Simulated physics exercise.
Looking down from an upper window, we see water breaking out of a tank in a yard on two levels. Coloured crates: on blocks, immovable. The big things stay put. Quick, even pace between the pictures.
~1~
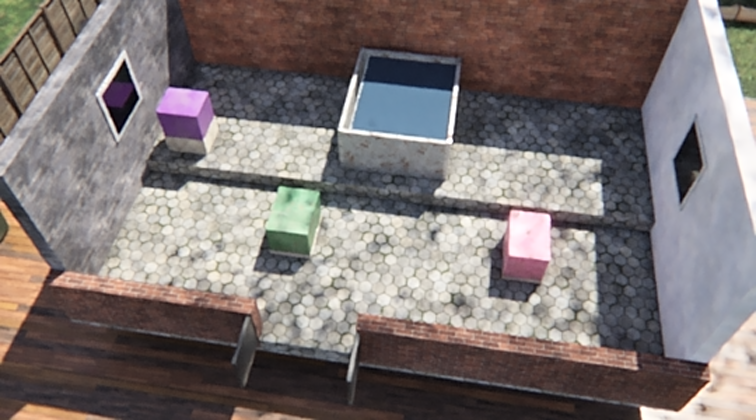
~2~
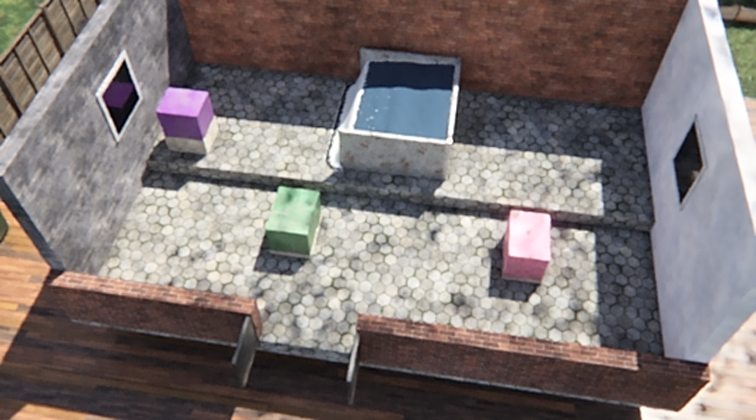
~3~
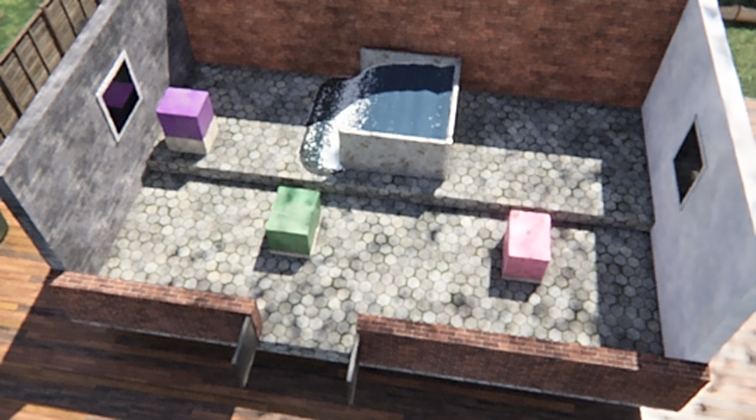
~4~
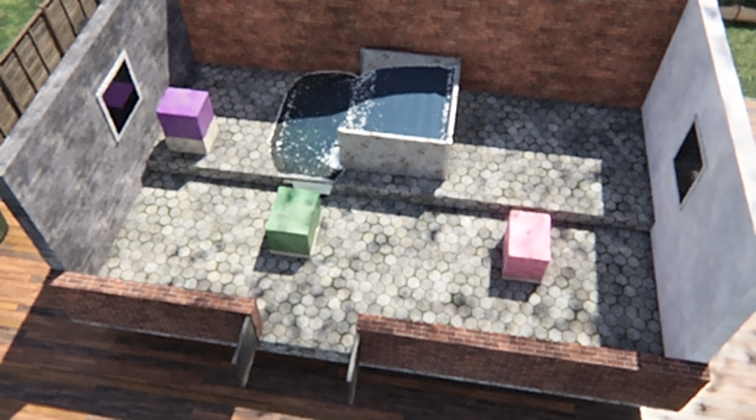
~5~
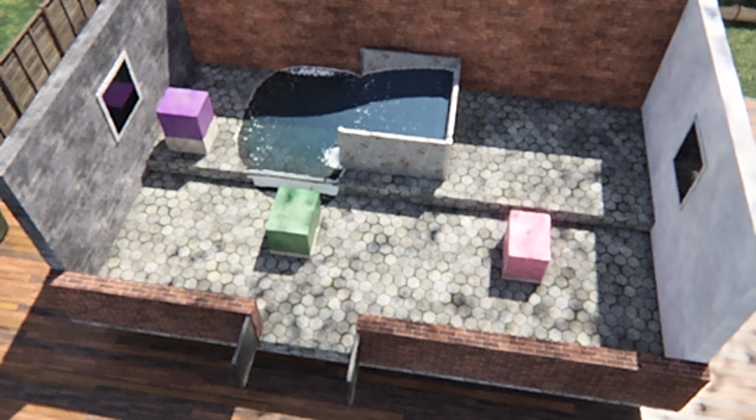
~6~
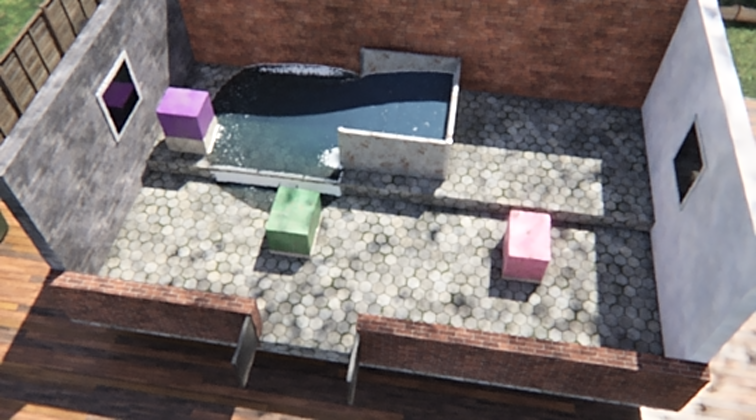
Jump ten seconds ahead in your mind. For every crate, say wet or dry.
The purple crate picks up moisture, the pink crate picks up moisture, the green crate picks up moisture.
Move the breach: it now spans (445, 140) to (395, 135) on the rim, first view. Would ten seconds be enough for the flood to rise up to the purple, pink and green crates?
Result: Purple crate is left untouched, pink crate gets overtopped, green crate is left untouched.
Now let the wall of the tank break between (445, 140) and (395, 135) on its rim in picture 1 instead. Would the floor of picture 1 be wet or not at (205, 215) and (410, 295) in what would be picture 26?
In that order: No water, flooded.
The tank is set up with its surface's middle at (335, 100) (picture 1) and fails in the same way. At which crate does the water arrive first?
I'd say the purple-painted one is first.
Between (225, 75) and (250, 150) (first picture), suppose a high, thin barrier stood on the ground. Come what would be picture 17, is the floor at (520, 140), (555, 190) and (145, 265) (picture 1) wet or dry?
As listed: No water, clear, covered.
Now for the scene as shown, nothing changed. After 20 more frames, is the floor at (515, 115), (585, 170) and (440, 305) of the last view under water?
First spared, second spared, third spared.
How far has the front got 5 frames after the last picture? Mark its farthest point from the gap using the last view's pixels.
My guess is roughly (125, 222).
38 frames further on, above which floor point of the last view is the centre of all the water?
I'd point to (297, 198).
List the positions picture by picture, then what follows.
In the first picture, the open tank at (403, 97) is whole and still.
In the second picture, the front is at (333, 165), out from the gap at (354, 114).
In the third picture, the front is at (340, 78), out from the gap at (354, 115).
In the fourth picture, water pours out at (354, 116) and has run to (290, 176).
In the fifth picture, the front is at (281, 72), out from the gap at (354, 117).
In the sixth picture, water pours out at (354, 117) and has run to a hidden place.
A moment on, water covers 30 % of the floor; the purple crate water round its plinth, the pink crate not reached, the green crate water round its plinth.
Next, water covers 35 % of the floor; the purple crate water round its plinth, the pink crate not reached, the green crate water round its plinth.
Then, water covers 40 % of the floor; the purple crate water round its plinth, the pink crate not reached, the green crate water round its plinth.
Later, water covers 75 % of the floor; the purple crate water round its plinth, the pink crate water round its plinth, the green crate water round its plinth.
In the end, water covers 75 % of the floor; the purple crate was topped, the pink crate was topped, the green crate was topped.
